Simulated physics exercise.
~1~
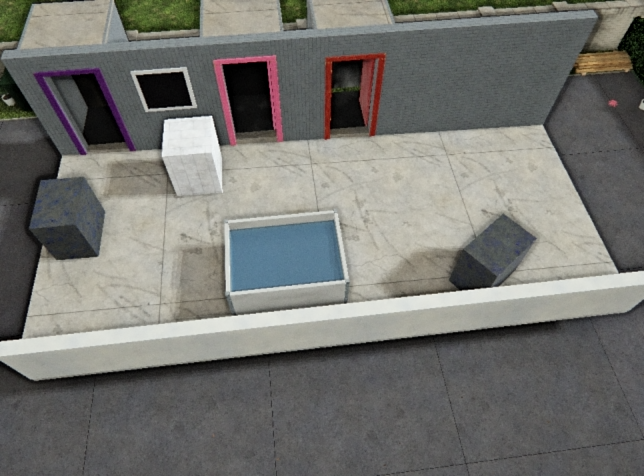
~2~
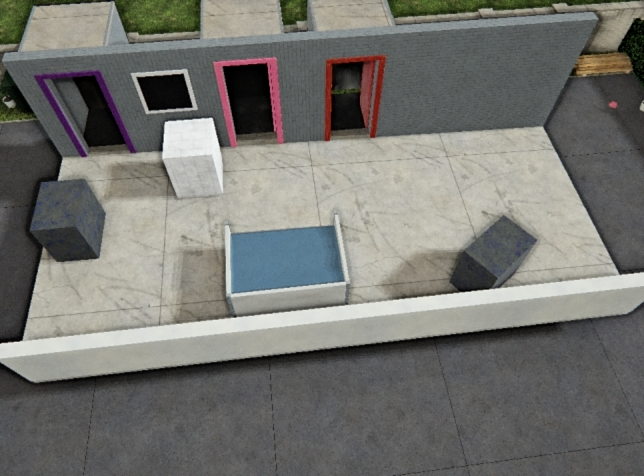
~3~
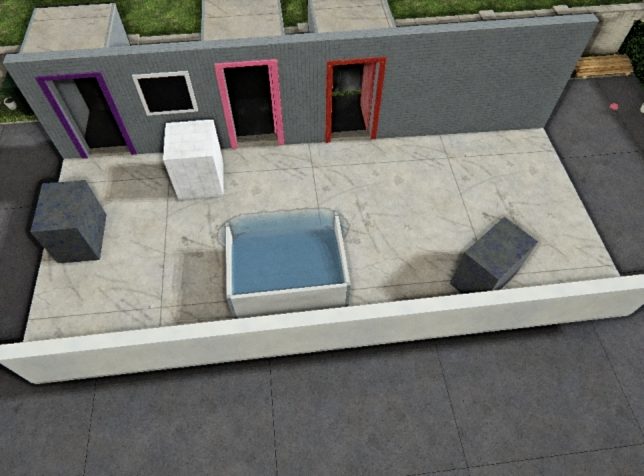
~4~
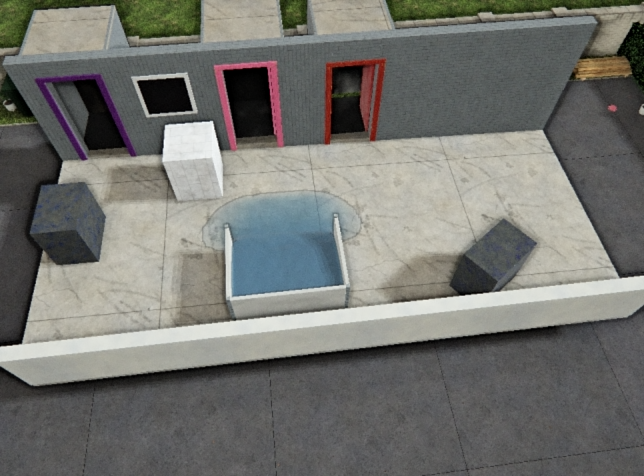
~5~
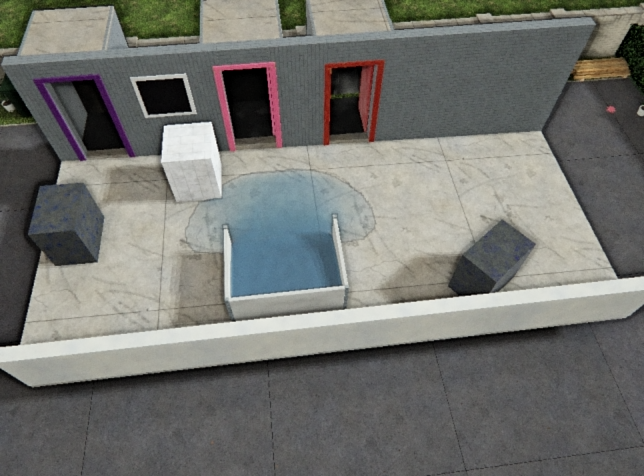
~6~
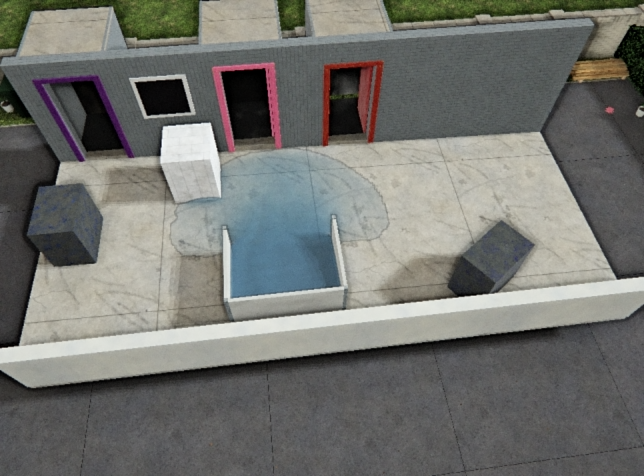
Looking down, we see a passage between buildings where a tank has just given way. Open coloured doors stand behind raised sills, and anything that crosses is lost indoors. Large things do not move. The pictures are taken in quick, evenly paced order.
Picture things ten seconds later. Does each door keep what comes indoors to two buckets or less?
The red door lets more through; the pink door lets more through; the purple door keeps it there.
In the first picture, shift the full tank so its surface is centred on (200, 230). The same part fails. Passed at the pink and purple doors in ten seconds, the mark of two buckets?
One by one: Pink is over; purple passes that mark.
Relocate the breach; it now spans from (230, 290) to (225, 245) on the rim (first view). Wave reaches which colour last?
The one in red.
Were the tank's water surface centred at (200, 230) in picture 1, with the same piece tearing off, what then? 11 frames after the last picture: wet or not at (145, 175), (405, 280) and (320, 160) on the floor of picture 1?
I'd call them watered, still dry and watered, in the order asked.
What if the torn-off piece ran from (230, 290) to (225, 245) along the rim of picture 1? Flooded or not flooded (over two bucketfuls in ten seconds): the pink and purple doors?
Result - pink door fails to reach it, purple door crosses the threshold.
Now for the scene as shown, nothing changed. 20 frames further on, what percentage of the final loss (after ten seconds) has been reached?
My figure: 35 percent.
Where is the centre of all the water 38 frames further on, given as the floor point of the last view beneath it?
I'd point to (337, 200).
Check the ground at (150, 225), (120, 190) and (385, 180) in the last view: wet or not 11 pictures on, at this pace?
As listed: Awash, wet, covered.
A moment on, water covers 25 % of the floor; the red door under two buckets in, the pink door far over two buckets in, the purple door not reached.
Next, water covers 35 % of the floor; the red door far over two buckets in, the pink door far over two buckets in, the purple door wet at the sill, nothing in.
Then, water covers 50 % of the floor; the red door far over two buckets in, the pink door far over two buckets in, the purple door wet at the sill, nothing in.
Later, water covers 65 % of the floor; the red door far over two buckets in, the pink door far over two buckets in, the purple door wet at the sill, nothing in.
In the end, water covers 50 % of the floor; the red door far over two buckets in, the pink door far over two buckets in, the purple door wet at the sill, nothing in.
